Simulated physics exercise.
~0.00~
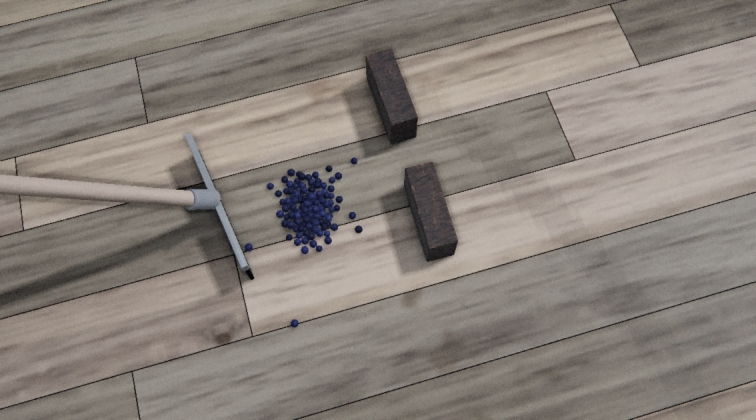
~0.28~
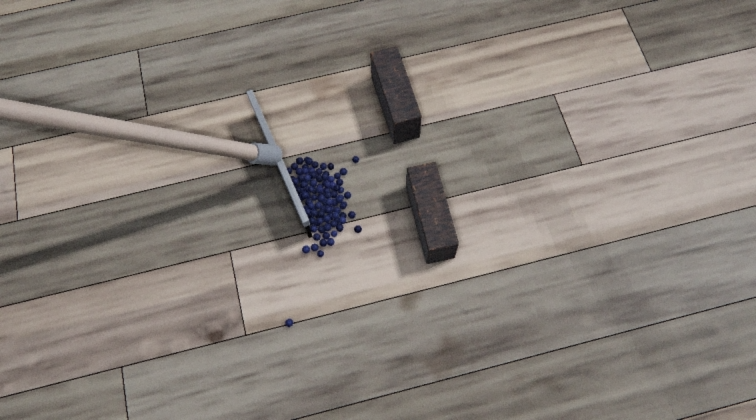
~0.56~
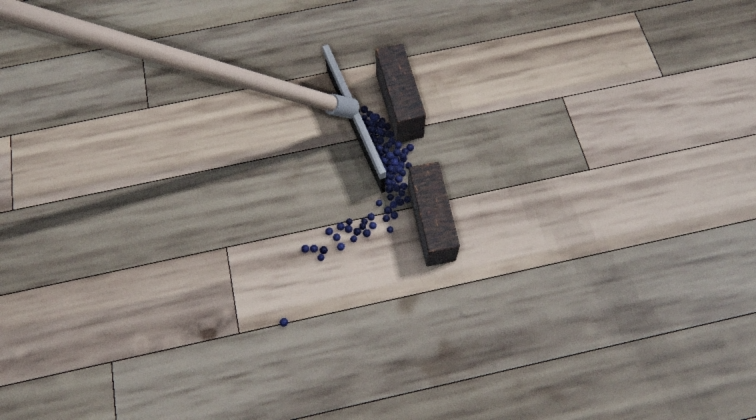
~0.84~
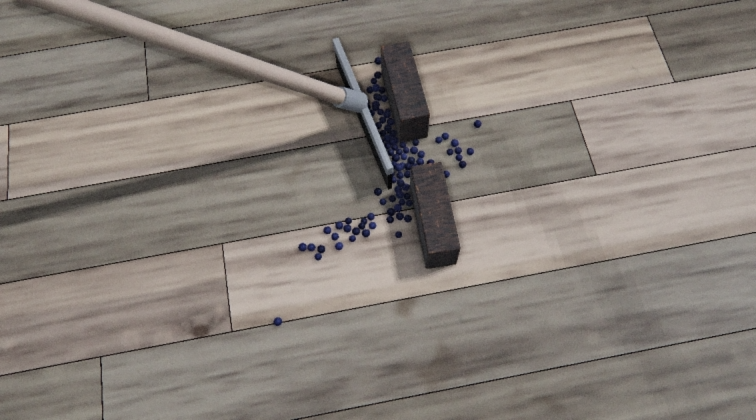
On a wood plank floor, a long-handled squeegee pushed a pile of blueberries rightward toward two dark blocks, where most bunched up in front or trailed behind, while a small number slipped through the gap to the other side.
